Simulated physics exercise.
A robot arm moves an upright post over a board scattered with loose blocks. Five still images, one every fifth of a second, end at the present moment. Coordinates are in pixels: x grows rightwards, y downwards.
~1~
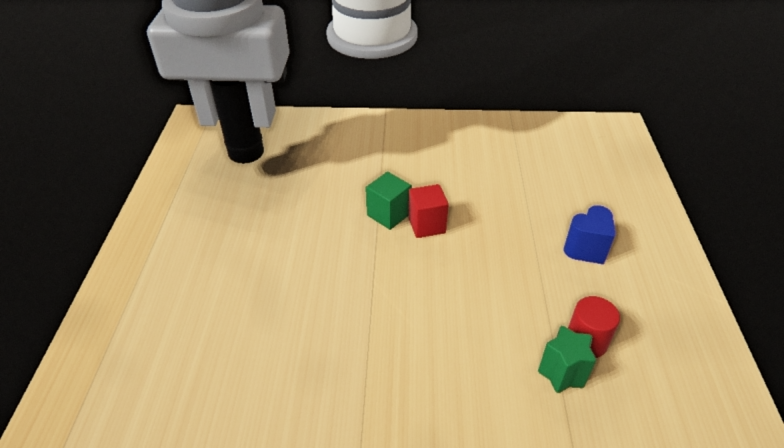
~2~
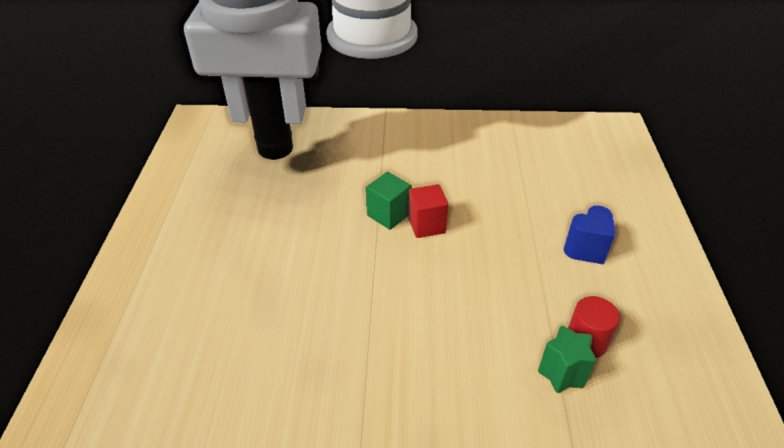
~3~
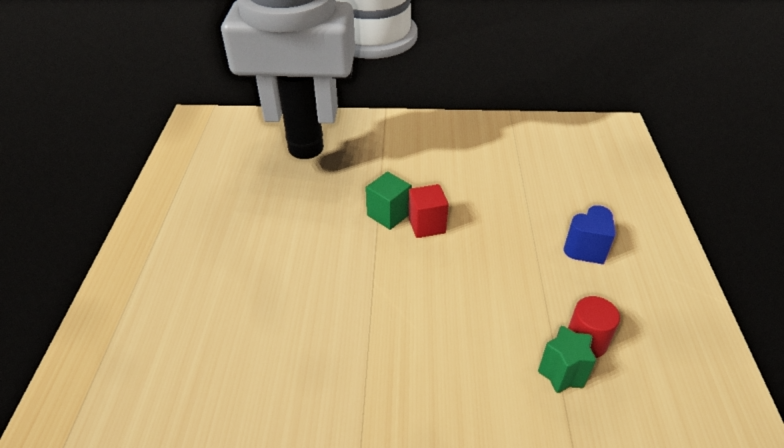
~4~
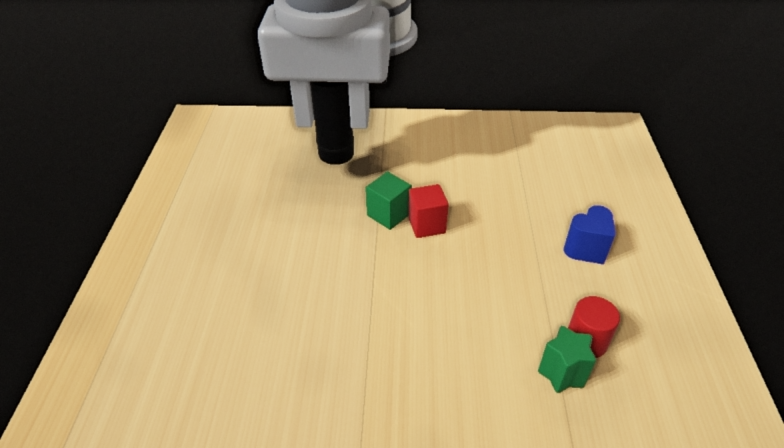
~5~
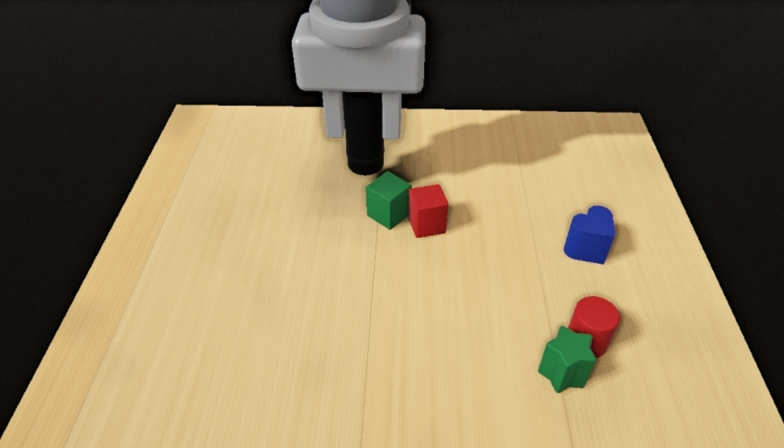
On a wooden board with scattered red, green and blue blocks, a robot arm moves a black post rightward beside a green block.
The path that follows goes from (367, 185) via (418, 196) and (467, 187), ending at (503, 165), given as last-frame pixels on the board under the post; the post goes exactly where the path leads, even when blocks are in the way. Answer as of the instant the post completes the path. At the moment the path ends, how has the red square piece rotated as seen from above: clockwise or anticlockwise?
Viewed from the top, it goes anticlockwise.
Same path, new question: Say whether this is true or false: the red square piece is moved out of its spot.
This is true.
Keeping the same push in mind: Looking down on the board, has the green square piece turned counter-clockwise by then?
No.
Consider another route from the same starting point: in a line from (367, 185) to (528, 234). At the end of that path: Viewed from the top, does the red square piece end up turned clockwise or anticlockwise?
The block turns counter-clockwise.
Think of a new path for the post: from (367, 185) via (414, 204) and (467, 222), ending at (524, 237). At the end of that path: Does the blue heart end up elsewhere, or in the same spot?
It stays.
On the path given first. One third of the way, post at (419, 176); green square piece at (402, 188), turned 65° clockwise; red square piece at (433, 204), turned 35° anticlockwise.
Two thirds of the way, post at (470, 167); green square piece at (402, 188), turned 65° clockwise; red square piece at (433, 204), turned 35° anticlockwise.
At the end, post at (507, 145); green square piece at (402, 188), turned 65° clockwise; red square piece at (433, 204), turned 35° anticlockwise.
